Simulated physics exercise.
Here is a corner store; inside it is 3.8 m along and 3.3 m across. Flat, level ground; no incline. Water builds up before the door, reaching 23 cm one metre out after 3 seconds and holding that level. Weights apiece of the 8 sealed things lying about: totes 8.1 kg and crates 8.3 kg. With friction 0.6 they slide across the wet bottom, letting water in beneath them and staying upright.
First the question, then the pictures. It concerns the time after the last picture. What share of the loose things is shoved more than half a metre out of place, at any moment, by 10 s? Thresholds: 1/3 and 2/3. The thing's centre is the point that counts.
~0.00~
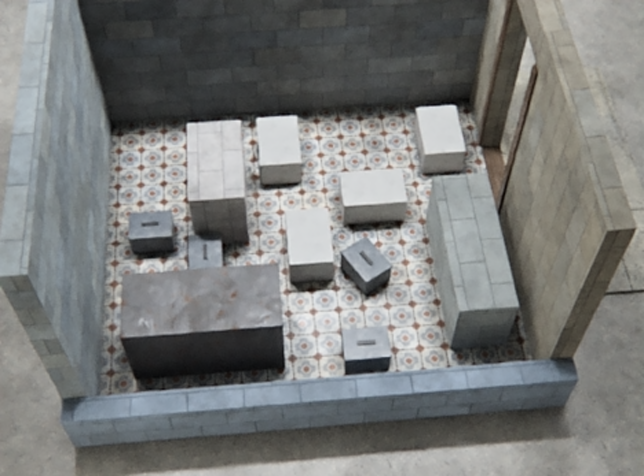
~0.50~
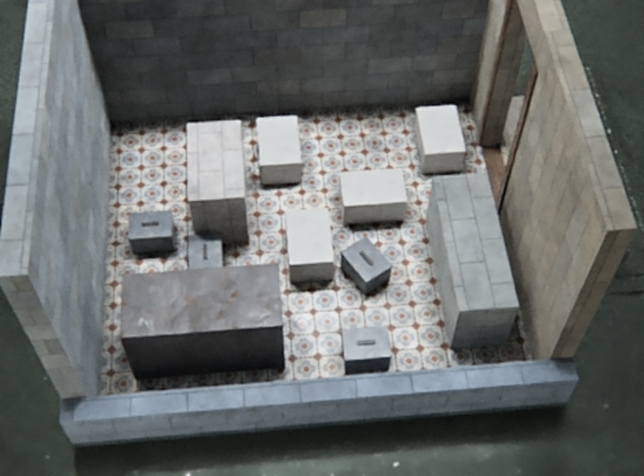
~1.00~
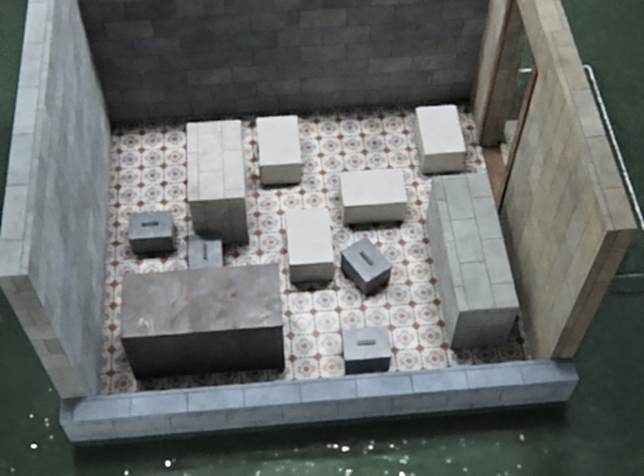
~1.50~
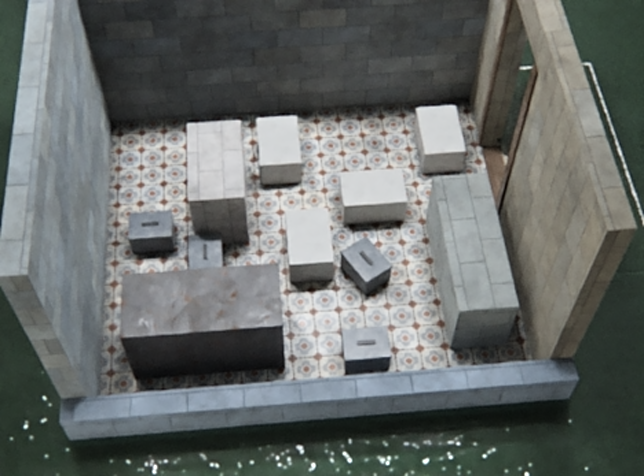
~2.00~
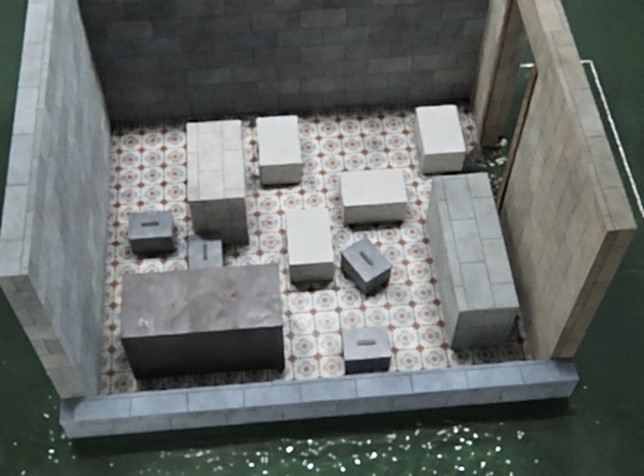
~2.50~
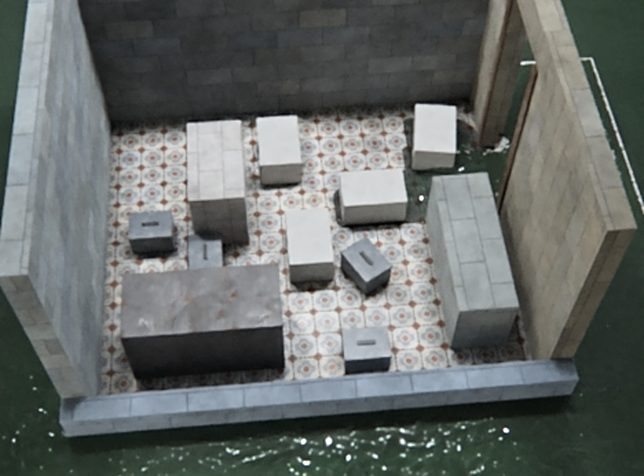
It will be a medium share, a third through two thirds.
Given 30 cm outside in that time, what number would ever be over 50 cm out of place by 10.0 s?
Count: 7.
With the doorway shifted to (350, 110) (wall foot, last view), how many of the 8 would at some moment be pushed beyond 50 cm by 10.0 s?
Result: 3 of them.
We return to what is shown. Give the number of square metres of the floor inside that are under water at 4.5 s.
Wet: Near 6.5 m2.
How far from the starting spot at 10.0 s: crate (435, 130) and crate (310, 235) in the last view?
300 cm and 80 cm respectively.
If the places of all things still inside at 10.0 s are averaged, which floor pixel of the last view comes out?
Centred roughly on (244, 269).
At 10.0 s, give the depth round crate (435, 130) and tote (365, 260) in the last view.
About 14 and 5 cm.
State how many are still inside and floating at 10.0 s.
By my count, 7.
After 3.5 s 1 of 8 are over 50 cm from their spots; 0 afloat.
After 4.5 s 2 of 8 are over 50 cm from their spots; 2 afloat.
After 7.0 s 4 of 8 are over 50 cm from their spots; 4 afloat.
After 10.0 s 4 of 8 are over 50 cm from their spots, and 4 have been at some point; 7 afloat.
